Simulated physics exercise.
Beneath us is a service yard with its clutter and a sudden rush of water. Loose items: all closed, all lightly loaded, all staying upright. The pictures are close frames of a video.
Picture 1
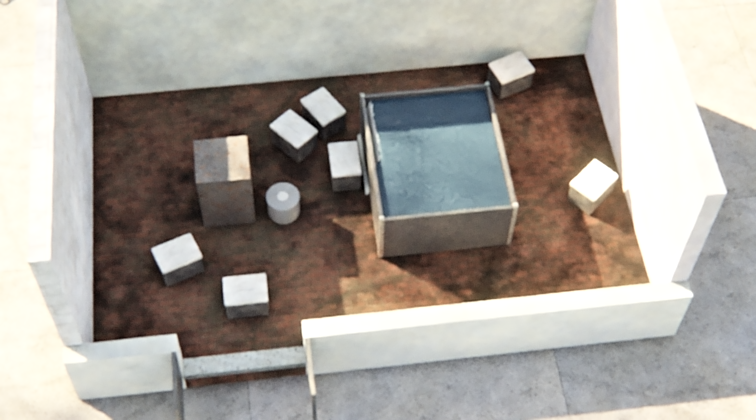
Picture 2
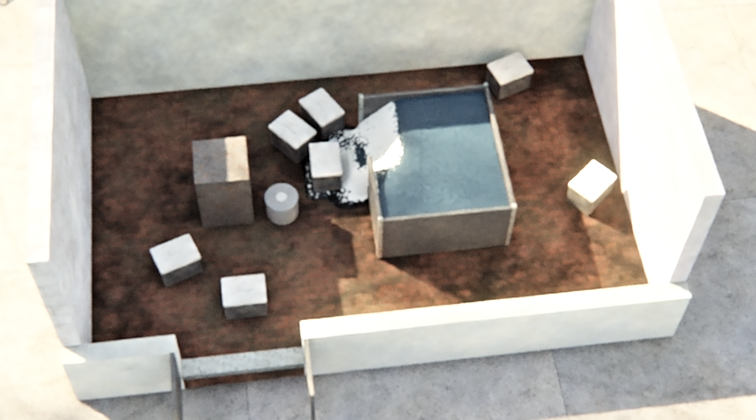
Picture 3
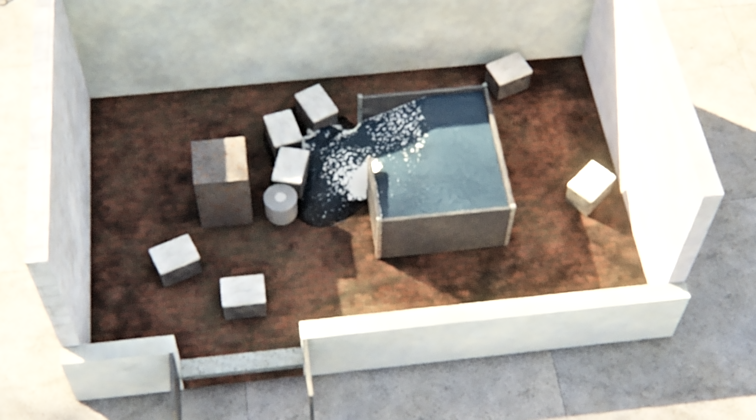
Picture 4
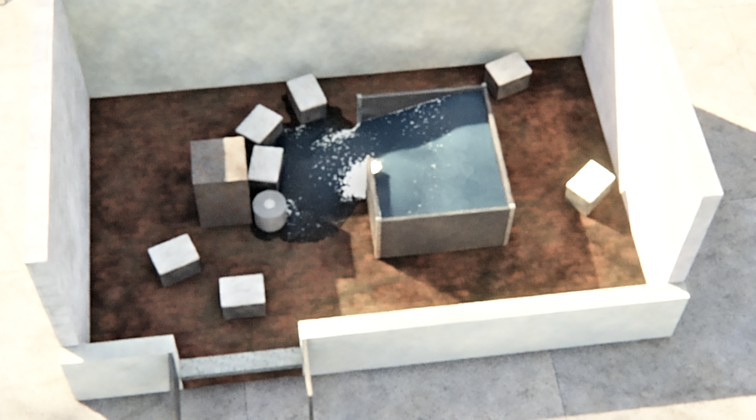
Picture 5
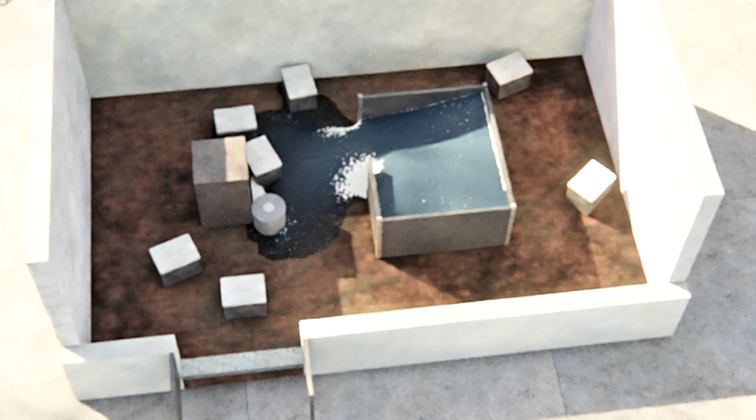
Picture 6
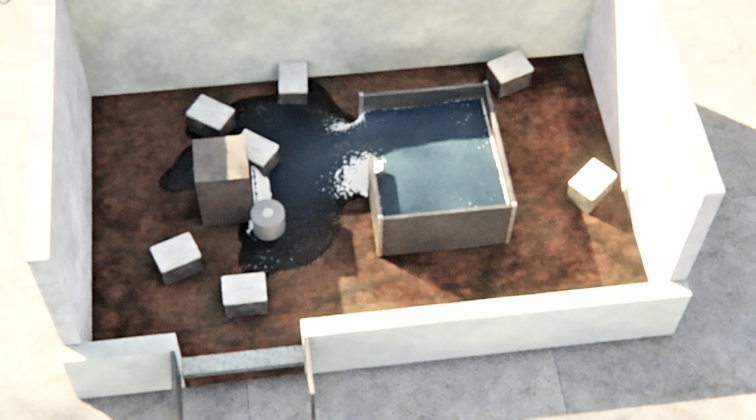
Water burst from the left side of a raised tank and spread across the brown yard, pushing several nearby pale boxes and a small round drum leftward, while the other boxes stayed put.
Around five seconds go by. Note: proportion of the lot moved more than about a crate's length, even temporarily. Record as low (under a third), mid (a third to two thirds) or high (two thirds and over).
High.
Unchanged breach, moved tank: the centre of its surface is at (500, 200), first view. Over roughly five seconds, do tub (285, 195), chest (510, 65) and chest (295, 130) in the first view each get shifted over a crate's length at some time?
The three, one by one: Past that mark, short of that and past that mark.
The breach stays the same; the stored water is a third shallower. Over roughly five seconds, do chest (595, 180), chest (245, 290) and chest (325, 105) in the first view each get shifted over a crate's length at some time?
Note, in sequence: Within that / past that mark / past that mark.
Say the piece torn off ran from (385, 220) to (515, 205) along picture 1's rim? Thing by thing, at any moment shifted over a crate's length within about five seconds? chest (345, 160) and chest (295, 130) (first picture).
Taking them in order, short of it and short of it.
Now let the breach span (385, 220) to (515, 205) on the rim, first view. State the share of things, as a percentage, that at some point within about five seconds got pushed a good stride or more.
I make it 80 per cent.
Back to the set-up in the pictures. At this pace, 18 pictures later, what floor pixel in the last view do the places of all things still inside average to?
The average sits close to (292, 196).
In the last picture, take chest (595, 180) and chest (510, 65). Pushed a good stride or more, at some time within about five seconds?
Shy of that, shy of that.
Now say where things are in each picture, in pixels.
A chest at (345, 158), on the bottom; a chest at (294, 128), on the bottom; 0 of 8 have shifted, in the first frame.
A chest at (326, 158) rests on the ground, close to its start; a chest at (292, 128) rests on the ground; 1 of 8 have shifted, in the second frame.
A chest at (291, 164) rests on the ground, a stride from its start; a chest at (283, 127), on the bottom, close to its start; 3 of 8 have shifted, in the third frame.
A chest at (265, 163), on the bottom, a stride from its start; a chest at (259, 123) rests on the ground, a stride from its start; 4 of 8 have shifted, in the fourth frame.
A chest at (260, 155) floats, a stride from its start; a chest at (235, 119) rests on the ground, a stride from its start; 4 of 8 have shifted, in the fifth frame.
A chest at (254, 147) floats, a stride from its start; a chest at (210, 111), on the bottom, a stride from its start; 4 of 8 have shifted, in the sixth frame.
A moment on, 4 of 8 are well off their spots; 3 afloat.
Next, 5 of 8 are well off their spots; 3 afloat.
Later, 6 of 8 are well off their spots; 4 afloat.
In the end, 6 of 8 are well off their spots, and 6 have been at some point; 2 afloat.
